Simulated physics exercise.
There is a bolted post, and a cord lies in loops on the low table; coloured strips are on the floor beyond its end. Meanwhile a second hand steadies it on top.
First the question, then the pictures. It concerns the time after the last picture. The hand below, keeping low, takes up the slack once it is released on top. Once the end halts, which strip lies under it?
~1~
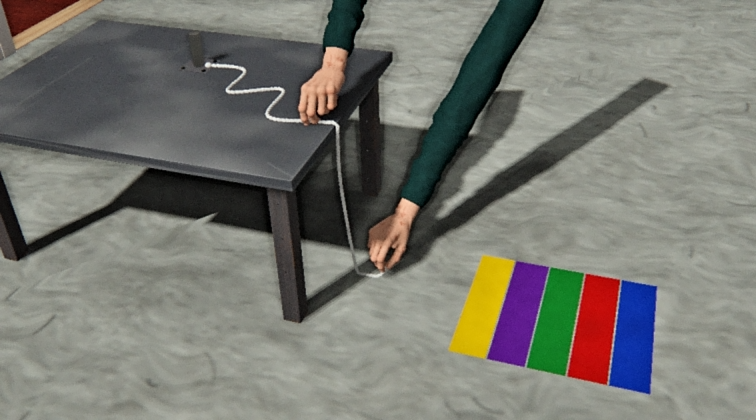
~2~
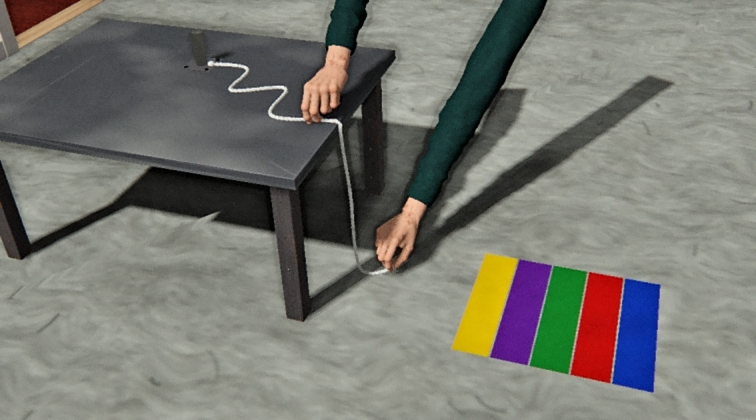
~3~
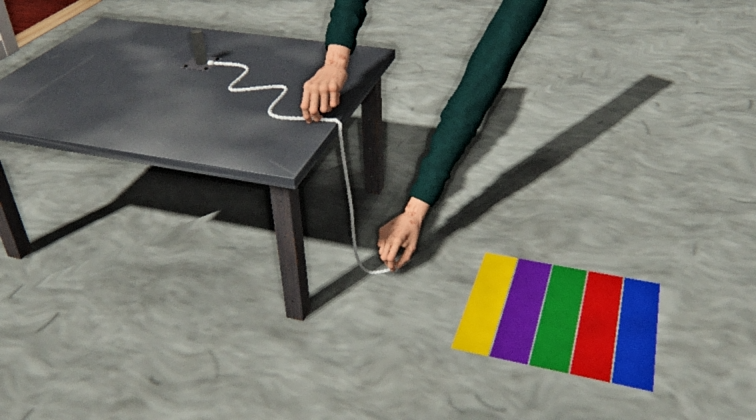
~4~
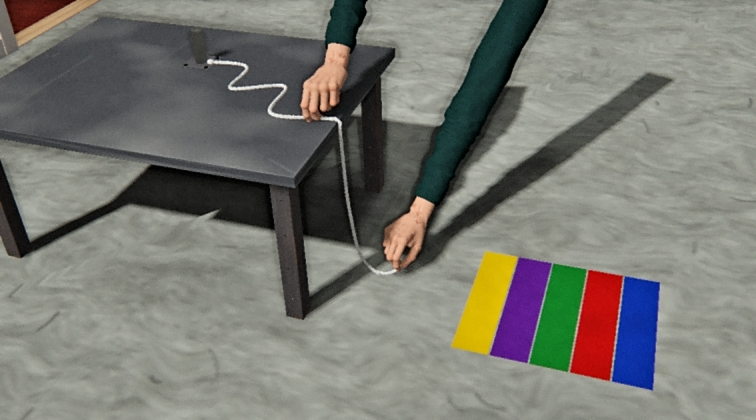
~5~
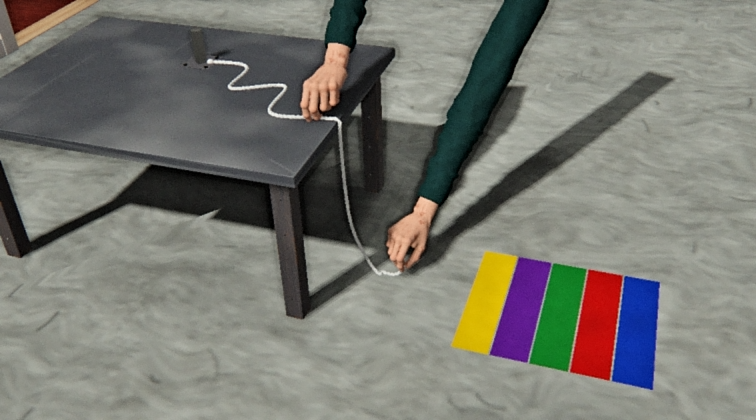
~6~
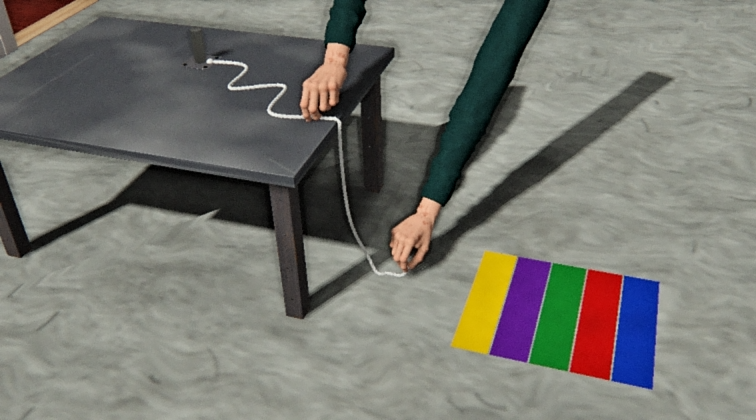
The red strip lies under it.
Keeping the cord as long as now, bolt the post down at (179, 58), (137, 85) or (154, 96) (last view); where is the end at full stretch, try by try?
Going through them in sequence: (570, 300), (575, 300) and finally (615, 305).
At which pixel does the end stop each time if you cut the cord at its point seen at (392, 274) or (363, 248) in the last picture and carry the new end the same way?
In order, roughly (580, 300) and (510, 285).
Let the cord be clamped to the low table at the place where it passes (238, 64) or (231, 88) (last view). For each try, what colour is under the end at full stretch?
The end would stop on red and then on green.
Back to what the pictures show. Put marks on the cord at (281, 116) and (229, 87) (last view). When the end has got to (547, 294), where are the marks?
(355, 144) and (268, 87), approximately.
A little later, end near (547, 294); over green.
Next, end near (585, 301); over red.
When it is tight, end near (609, 305); over red. It gets as far as the red strip.
